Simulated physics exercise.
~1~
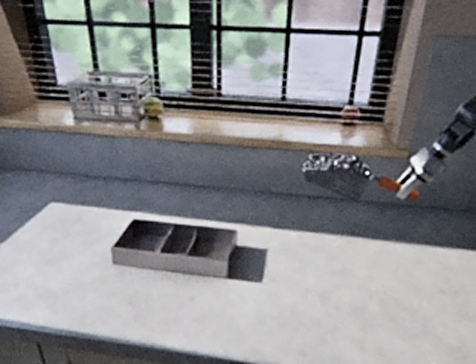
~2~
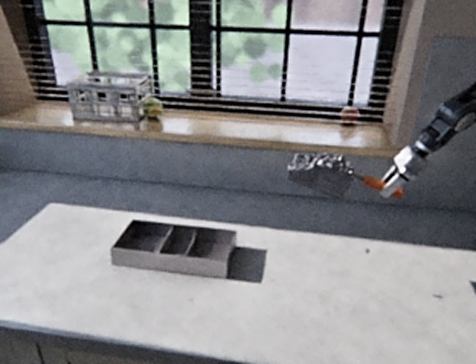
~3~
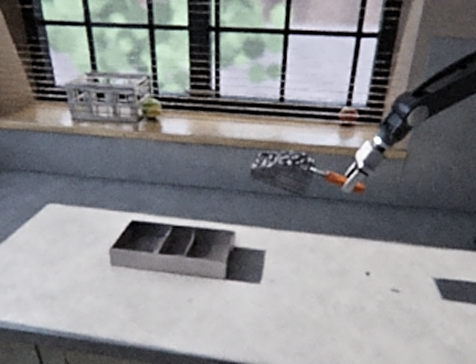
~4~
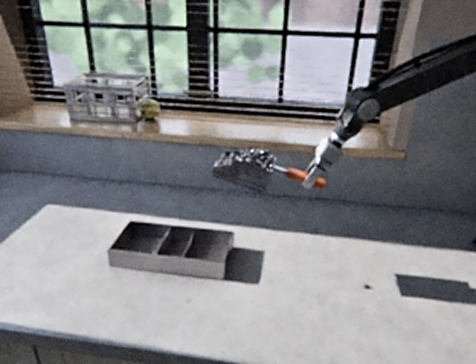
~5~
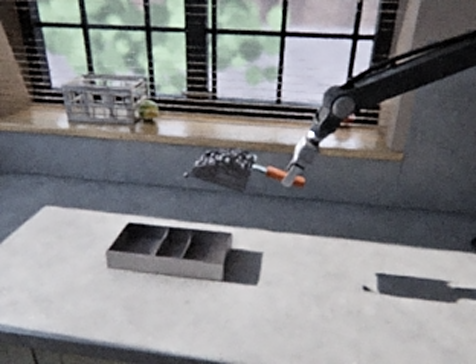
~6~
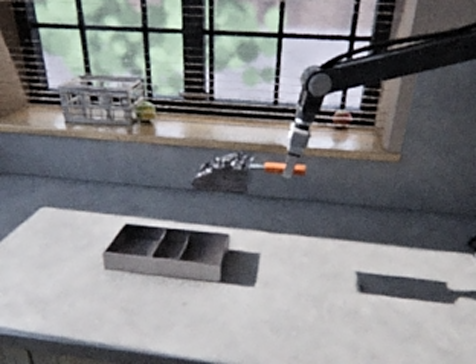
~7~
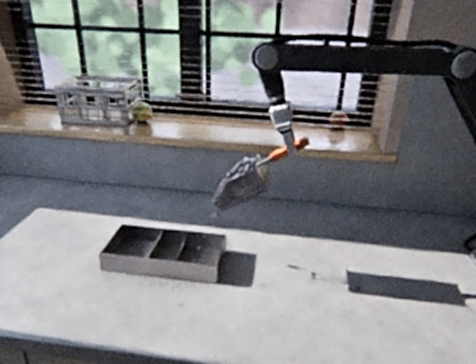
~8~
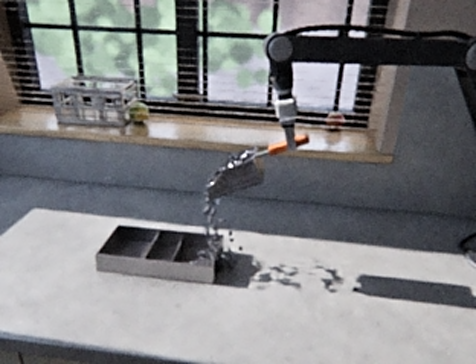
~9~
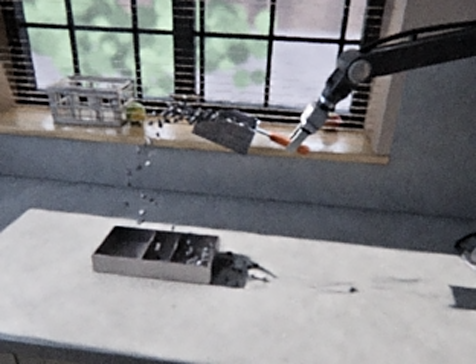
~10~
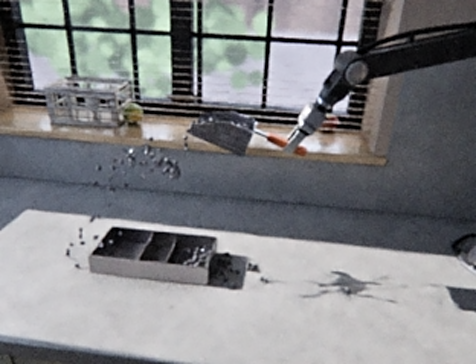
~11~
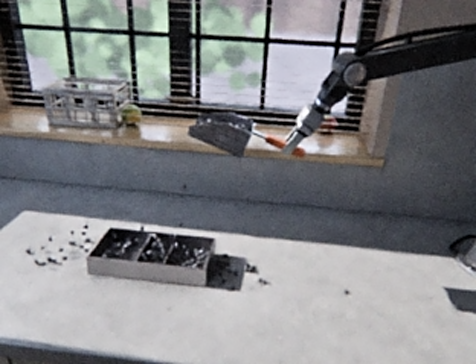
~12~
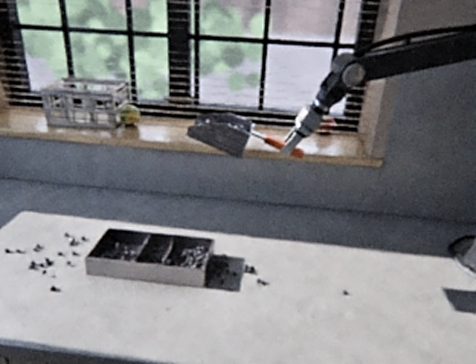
On a pale counter by a window, a robot arm carried a scoop of dark pebbles left above a divided tray, tipped it, then swung it upward, flinging more; pebbles landed in all the tray's sections, with some scattered on the counter around it.
